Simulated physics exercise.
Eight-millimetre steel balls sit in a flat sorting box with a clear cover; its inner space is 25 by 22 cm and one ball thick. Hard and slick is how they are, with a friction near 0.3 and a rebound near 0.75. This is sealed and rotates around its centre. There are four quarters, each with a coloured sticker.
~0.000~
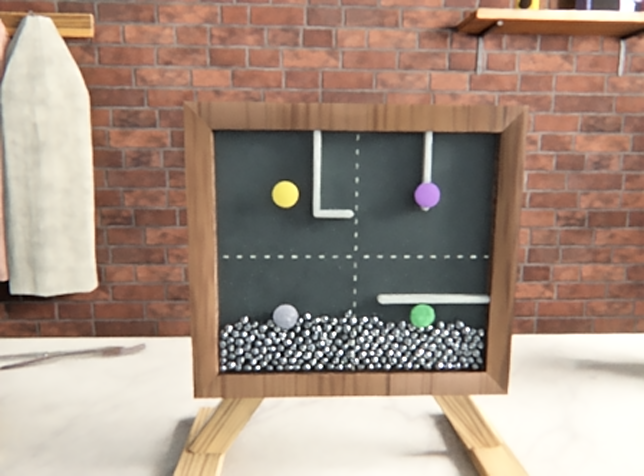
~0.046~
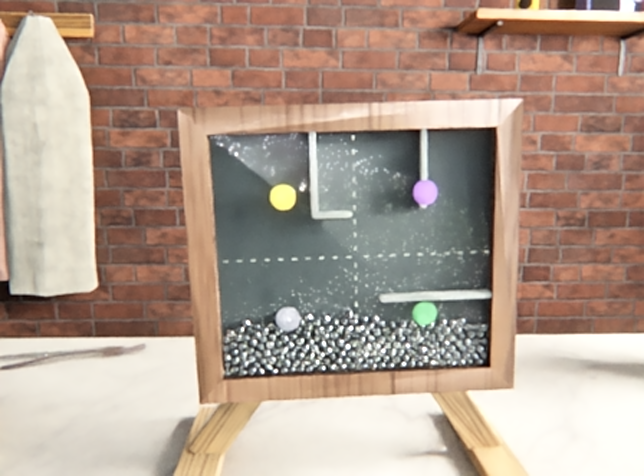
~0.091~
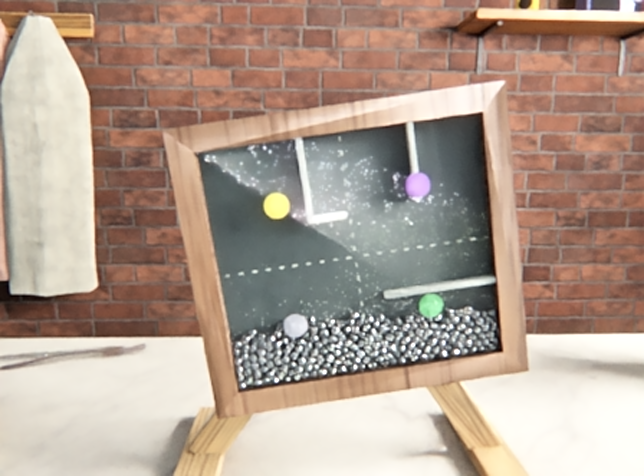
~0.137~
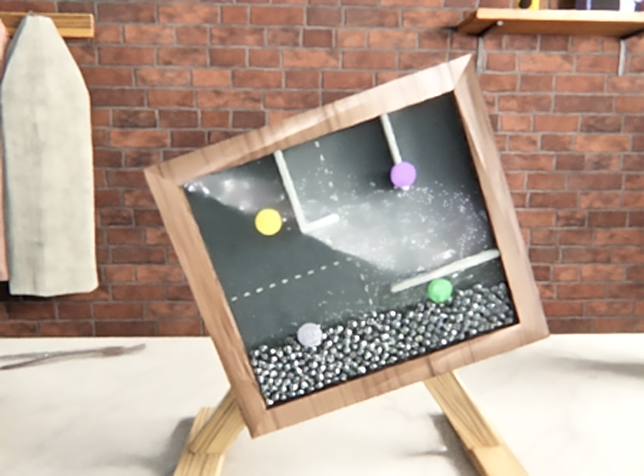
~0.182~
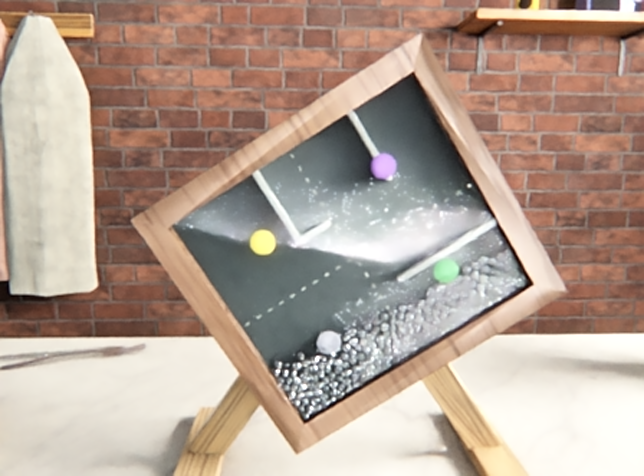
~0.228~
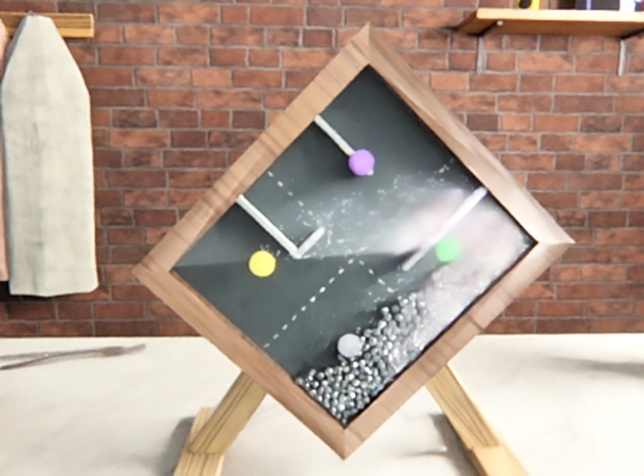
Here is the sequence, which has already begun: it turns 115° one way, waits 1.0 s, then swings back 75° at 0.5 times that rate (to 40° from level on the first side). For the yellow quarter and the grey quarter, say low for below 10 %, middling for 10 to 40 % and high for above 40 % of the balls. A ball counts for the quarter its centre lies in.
Yellow middling, grey high.
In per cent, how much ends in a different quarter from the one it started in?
My reckoning puts it near 60 percent.
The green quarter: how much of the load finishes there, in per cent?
Some 0 percent.
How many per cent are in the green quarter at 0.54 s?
About 5 %.
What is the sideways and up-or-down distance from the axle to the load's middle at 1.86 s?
About 3 cm left and 9 cm below.
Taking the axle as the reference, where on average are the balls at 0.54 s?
5 cm right, 7 cm below.
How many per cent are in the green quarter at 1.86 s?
Close to 0 % of the load.
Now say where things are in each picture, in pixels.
The first picture shows level; about 200 balls; balls centred (349, 345); top one (348, 314); purple (427, 195), green (422, 316), yellow (285, 194), grey (286, 317).
The second picture shows turned 2° anticlockwise; balls centred (352, 345); top one (349, 315).
The third picture shows turned 9° anticlockwise; balls centred (360, 345); top one (468, 310); wall ends (417, 198), (344, 215), (387, 295).
The fourth picture shows turned 20° anticlockwise; balls centred (376, 342); top one (503, 286).
The fifth picture shows turned 33° anticlockwise; balls centred (394, 336); top one (508, 252).
The sixth picture shows turned 46° anticlockwise; balls centred (411, 326); top one (506, 217); purple (362, 163), green (448, 250), yellow (262, 264), grey (350, 346).
After 0.54 s, it stands 115° anticlockwise; the balls' middle is 5 cm right of and 7 cm below the centre; green 5 %, yellow 35 %, grey 65 %.
After 1.86 s, it stands 78° anticlockwise; the balls' middle is 3 cm left of and 9 cm below the centre; yellow 60 %, grey 40 %.
After 2.19 s, it stands 40° anticlockwise; the balls' middle is 6 cm left of and 7 cm below the centre; yellow 40 %, grey 60 %.
At rest by 3.1 s, it stands 40° anticlockwise; purple 0 %, green 0 %, yellow 20 %, grey 80 %.
